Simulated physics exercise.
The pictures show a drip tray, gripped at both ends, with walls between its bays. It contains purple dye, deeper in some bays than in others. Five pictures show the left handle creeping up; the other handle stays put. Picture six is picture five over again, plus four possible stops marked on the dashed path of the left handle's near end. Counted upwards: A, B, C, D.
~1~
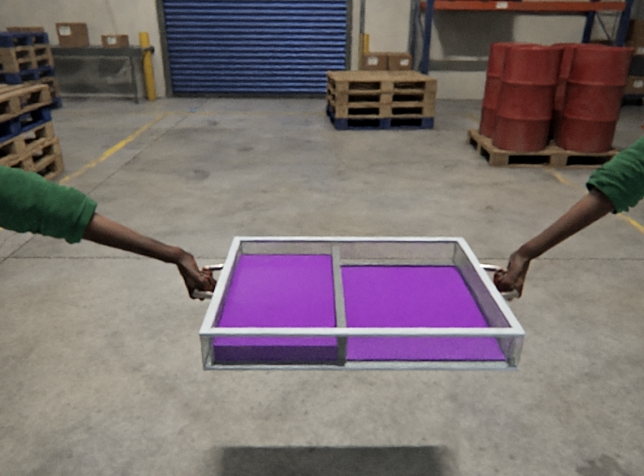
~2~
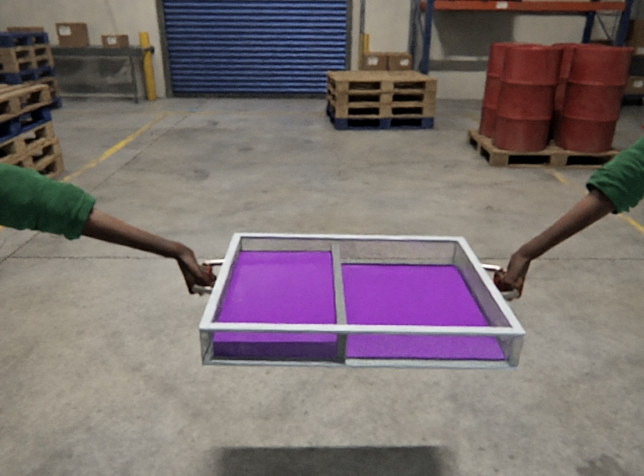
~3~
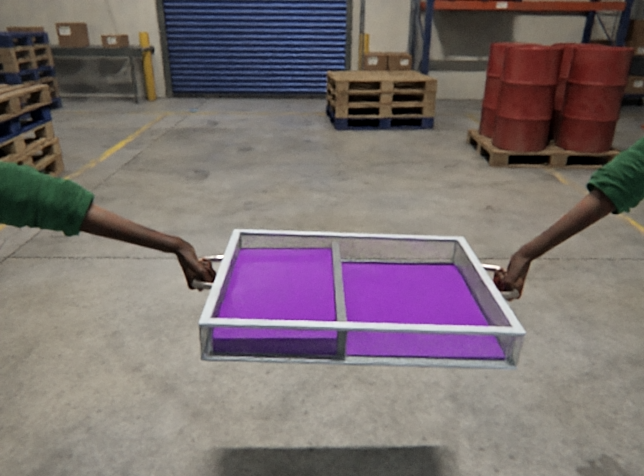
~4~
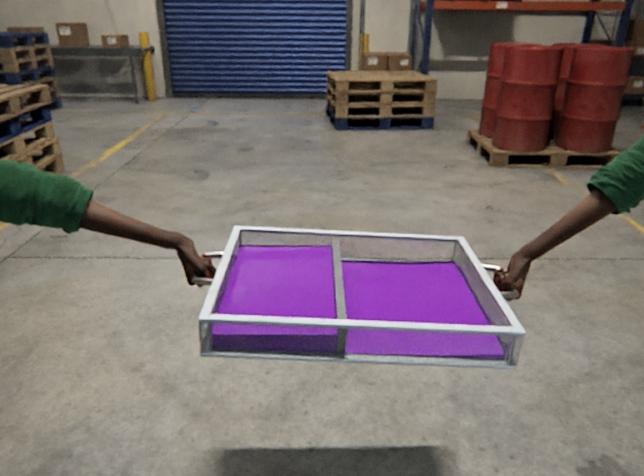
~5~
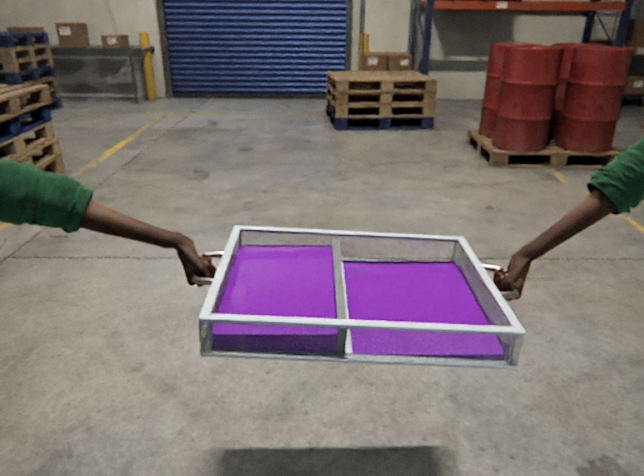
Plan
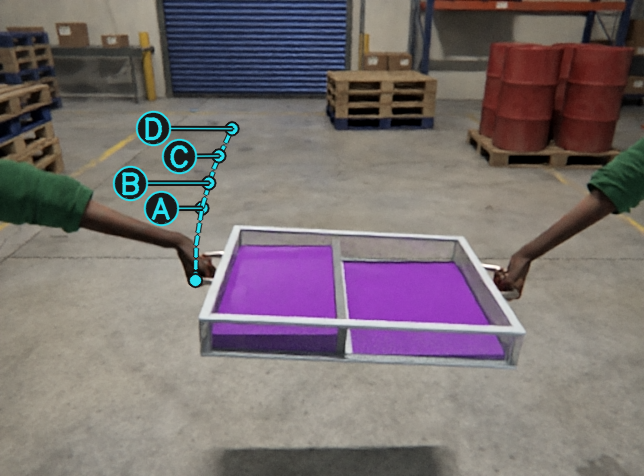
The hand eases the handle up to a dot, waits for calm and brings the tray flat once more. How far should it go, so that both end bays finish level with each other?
Best: B.
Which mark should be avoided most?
It is D.
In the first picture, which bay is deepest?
The left bay.
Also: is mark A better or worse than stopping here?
It is better.
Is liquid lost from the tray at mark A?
No, all stays in.
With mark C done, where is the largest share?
It is the right one.
In cyan, A at (201, 208); B at (208, 183); C at (218, 155); D at (232, 128).
With A, the left end bay stands much deeper than the other; nothing spills.
With B, the two end bays stand about equally deep; nothing spills.
With C, the right end bay stands a little deeper than the other; about 6 % goes over the rim.
With D, the two end bays stand about equally deep; about 24 % goes over the rim.
